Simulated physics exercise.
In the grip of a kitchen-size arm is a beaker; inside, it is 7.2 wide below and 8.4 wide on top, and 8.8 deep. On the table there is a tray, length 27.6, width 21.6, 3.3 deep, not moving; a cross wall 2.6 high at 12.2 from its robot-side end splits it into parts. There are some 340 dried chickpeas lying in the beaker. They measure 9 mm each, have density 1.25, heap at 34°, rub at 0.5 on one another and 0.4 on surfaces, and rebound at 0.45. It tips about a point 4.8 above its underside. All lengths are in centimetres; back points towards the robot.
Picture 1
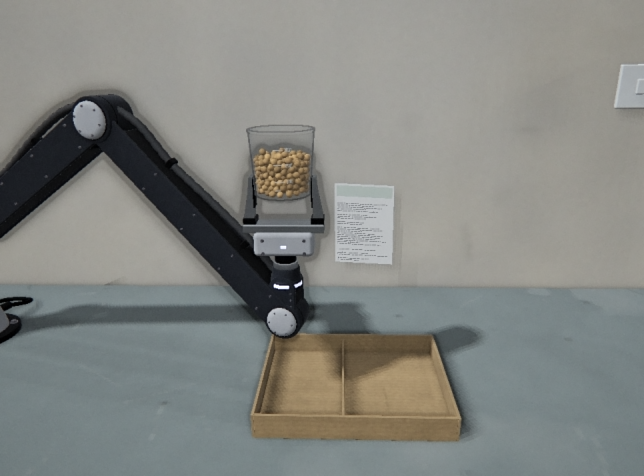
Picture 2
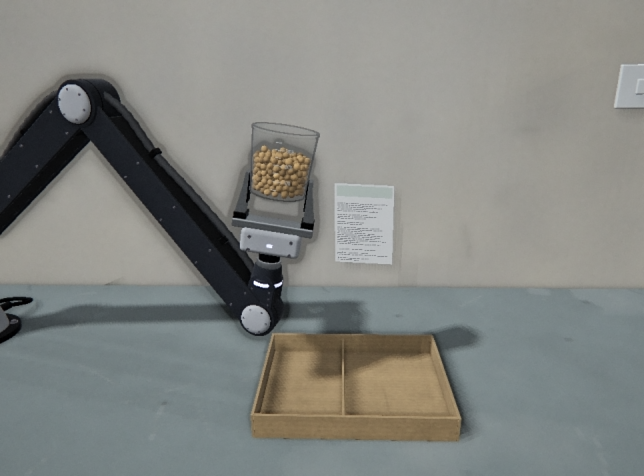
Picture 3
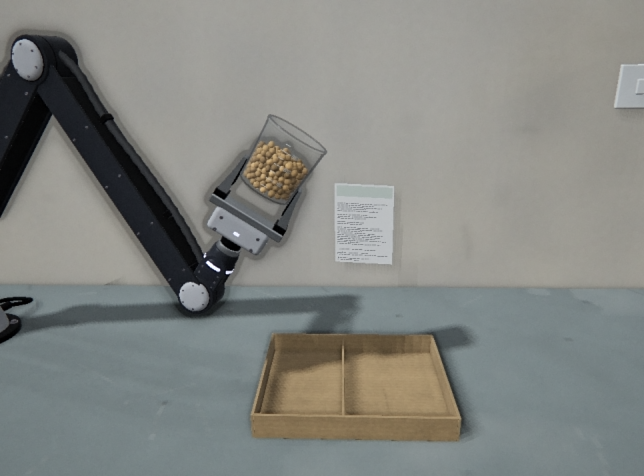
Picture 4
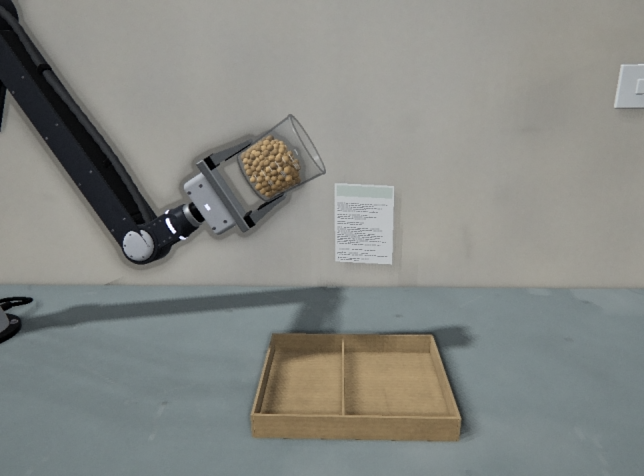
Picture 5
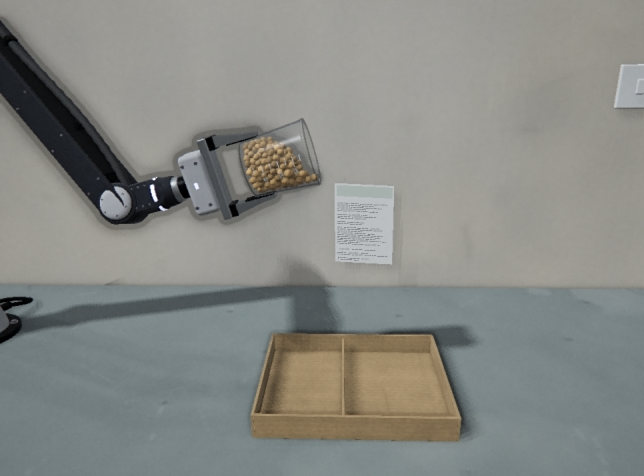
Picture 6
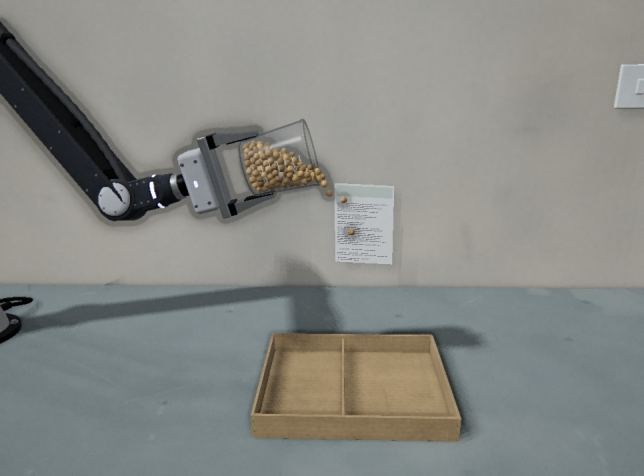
Above a blue-grey table with a divided tray, a black robot arm tilting a clear beaker rightward, a few chickpeas leaving its rim.
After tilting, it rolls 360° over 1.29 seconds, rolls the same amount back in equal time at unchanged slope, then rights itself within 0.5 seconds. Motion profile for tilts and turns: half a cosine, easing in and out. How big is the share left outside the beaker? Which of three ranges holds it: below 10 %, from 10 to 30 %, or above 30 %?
It lands in the range above 30 %.
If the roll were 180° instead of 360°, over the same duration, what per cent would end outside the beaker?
I'd expect some 30 per cent.
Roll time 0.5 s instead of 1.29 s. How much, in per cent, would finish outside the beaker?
Around 20 %.
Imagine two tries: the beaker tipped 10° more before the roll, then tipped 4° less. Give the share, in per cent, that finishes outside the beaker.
About 80 and 30 per cent.
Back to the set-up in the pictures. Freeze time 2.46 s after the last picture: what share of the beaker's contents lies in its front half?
Estimated share: About 75 %.
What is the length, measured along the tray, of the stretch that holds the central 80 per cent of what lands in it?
Length of tray covered: Approx. 14 cm.
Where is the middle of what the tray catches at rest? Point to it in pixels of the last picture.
Around (388, 389).
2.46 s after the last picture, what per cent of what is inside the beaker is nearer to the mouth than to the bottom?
Near 35 per cent lies in the mouth half.
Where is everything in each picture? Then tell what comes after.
The first picture shows beaker middle at (282, 163), upright; upper third of the load around (281, 161), from x 255 to 310, top at y 150; 340 in the beaker.
The second picture shows beaker middle at (282, 163), tipped 9°; upper third of the load around (278, 161), from x 255 to 310, top at y 150.
The third picture shows beaker middle at (281, 163), tipped 33°; upper third of the load around (272, 158), from x 245 to 305, top at y 145.
The fourth picture shows beaker middle at (280, 162), tipped 59°; upper third of the load around (268, 153), from x 245 to 300, top at y 140.
The fifth picture shows beaker middle at (279, 161), tipped 75°; upper third of the load around (266, 152), from x 245 to 315, top at y 140.
The sixth picture shows beaker middle at (279, 161), tipped 76°; upper third of the load around (264, 157), from x 245 to 350, top at y 145; 336 in the beaker, 4 in flight or on a rim.
Then, 1.23 s after the last picture, tipped 76°, highest piece 38 above the table; 250 in the beaker, 67 in the far-side part, 5 in the robot-side part, 3 on the table or floor, 15 in flight or on a rim.
Then, 2.46 s after the last picture, tipped 76°, highest piece 38 above the table; 199 in the beaker, 115 in the far-side part, 12 in the robot-side part, 3 on the table or floor, 11 in flight or on a rim.
Then, 3.28 s after the last picture, upright, highest piece 38 above the table; 197 in the beaker, 125 in the far-side part, 15 in the robot-side part, 3 on the table or floor.
Then, 3.98 s after the last picture, upright, highest piece 38 above the table; 197 in the beaker, 125 in the far-side part, 15 in the robot-side part, 3 on the table or floor.
Final count, 197 in the beaker, 125 in the far-side part, 15 in the robot-side part, 3 on the table or floor. That is 42 % outside the beaker.
